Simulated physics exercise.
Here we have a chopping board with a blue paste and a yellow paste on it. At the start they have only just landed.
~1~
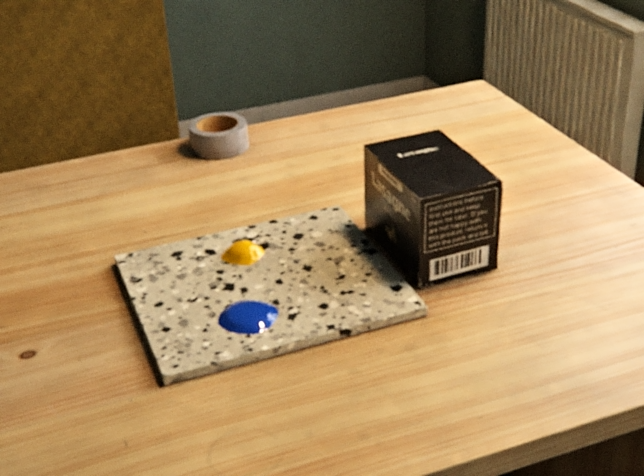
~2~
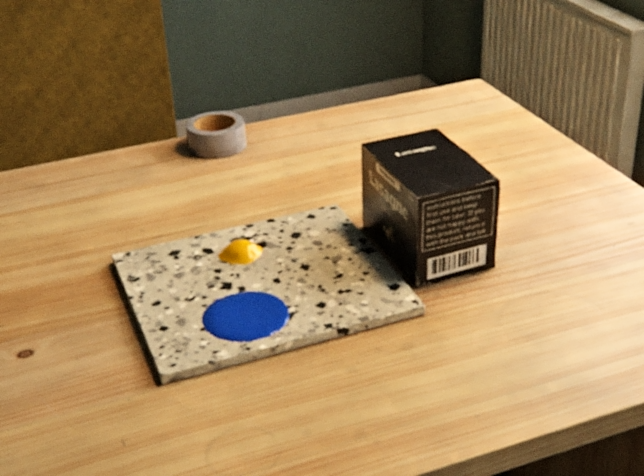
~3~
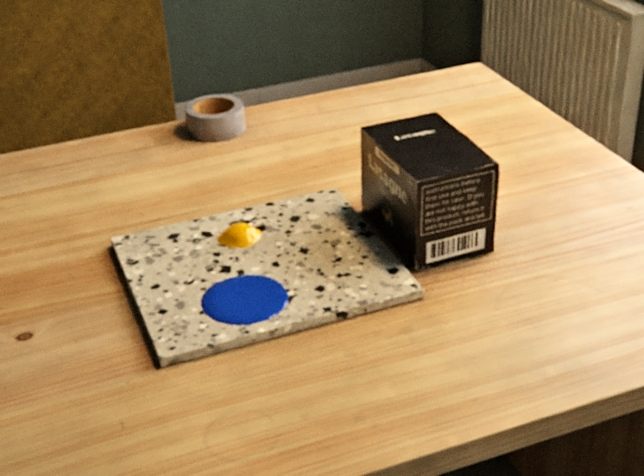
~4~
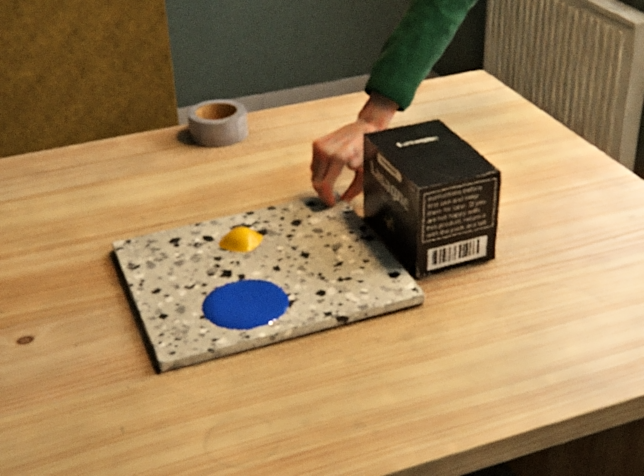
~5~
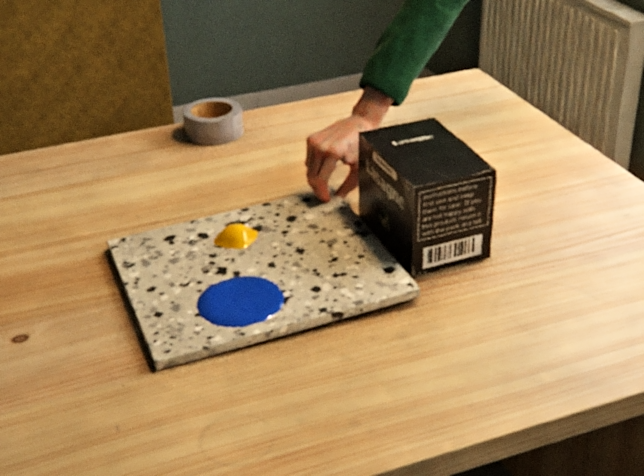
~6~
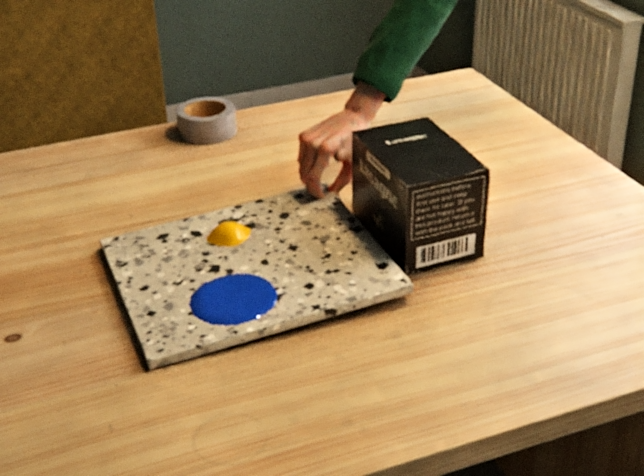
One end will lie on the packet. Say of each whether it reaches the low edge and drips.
As for the blue paste, it runs off the low end; the yellow paste stays on.
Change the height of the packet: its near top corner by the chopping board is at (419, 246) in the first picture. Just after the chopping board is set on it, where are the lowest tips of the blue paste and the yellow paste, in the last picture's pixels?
In turn (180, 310) and (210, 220).
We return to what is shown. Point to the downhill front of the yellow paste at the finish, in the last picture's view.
Close to (194, 207).
Soon after, slope about 26°; the blue paste has crept down a long way; the yellow paste has not moved.
Later, the blue paste is dripping off the low end; the yellow paste has not moved.
In the end, slope about 26°; the blue paste is dripping off the low end; the yellow paste has not moved.
